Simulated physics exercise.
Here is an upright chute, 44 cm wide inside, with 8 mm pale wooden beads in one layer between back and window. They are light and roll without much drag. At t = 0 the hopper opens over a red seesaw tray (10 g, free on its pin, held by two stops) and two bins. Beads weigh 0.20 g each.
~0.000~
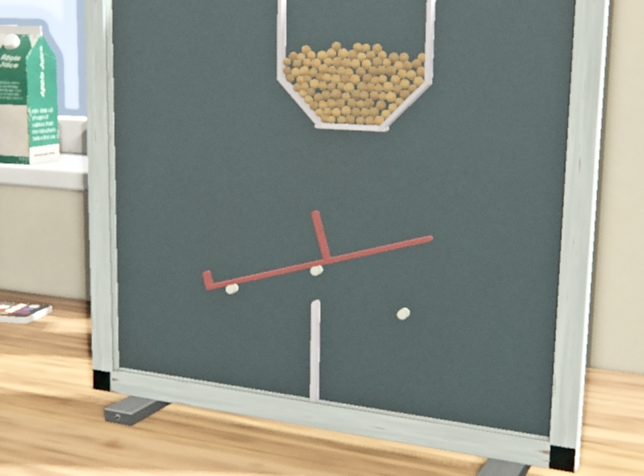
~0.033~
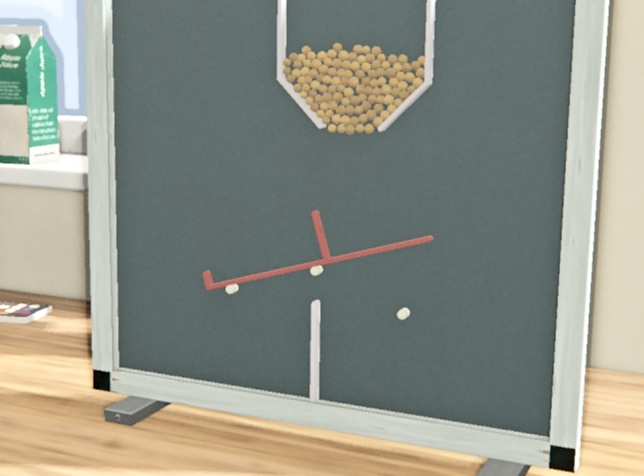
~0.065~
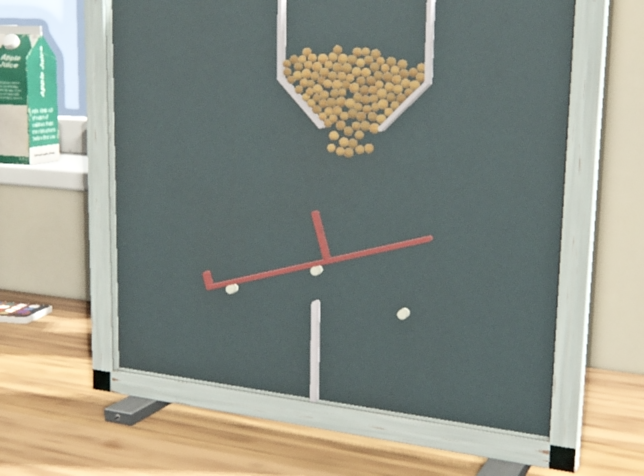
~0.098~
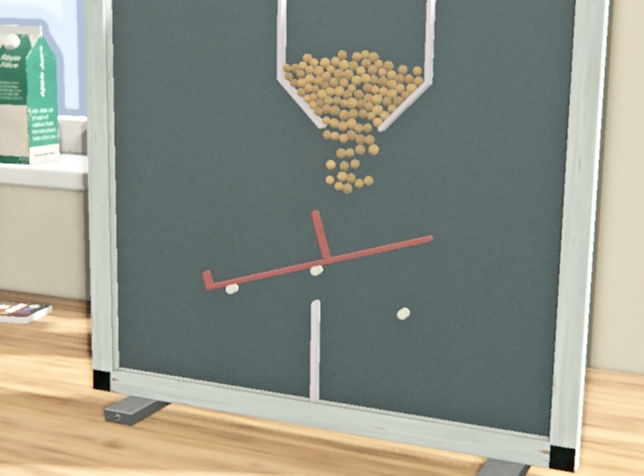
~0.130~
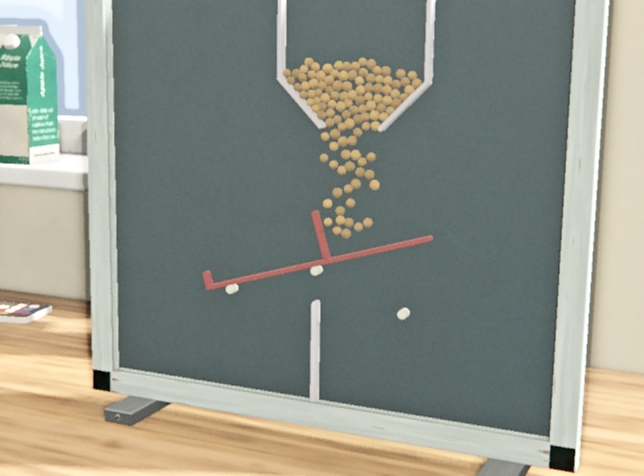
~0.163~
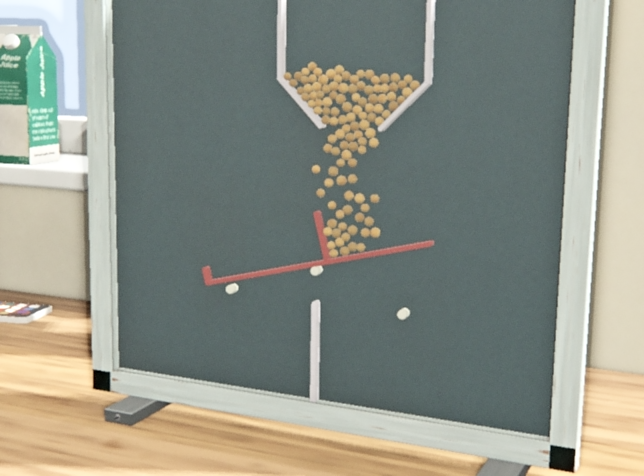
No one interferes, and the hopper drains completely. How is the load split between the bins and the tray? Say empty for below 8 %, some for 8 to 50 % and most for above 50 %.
Right bin most, left bin empty, tray some.
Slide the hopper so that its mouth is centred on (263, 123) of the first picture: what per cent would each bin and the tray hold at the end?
Right bin: 0; left bin: 45; tray: 55.
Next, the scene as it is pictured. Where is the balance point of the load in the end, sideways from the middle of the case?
Some 9 cm right of it.
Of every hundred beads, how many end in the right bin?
About 70 per cent.
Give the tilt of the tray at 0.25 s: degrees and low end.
About 5°, right end down.
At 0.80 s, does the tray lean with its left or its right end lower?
Its right end is down.
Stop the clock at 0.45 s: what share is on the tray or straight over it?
Roughly 70 per cent.
After 0.25 s, 65 % have left the hopper; tray right end down 7°; on or over it 65 %, past it to the left 0 %, to the right 0 %.
After 0.45 s, 100 % have left the hopper; tray right end down 20°; on or over it 70 %, past it to the left 0 %, to the right 30 %.
After 0.80 s, 100 % have left the hopper; tray right end down 20°; on or over it 35 %, past it to the left 0 %, to the right 65 %.
At rest by 2.7 s, right bin 70 %, left bin 5 %, tray 25 %; tray left end down 17°.
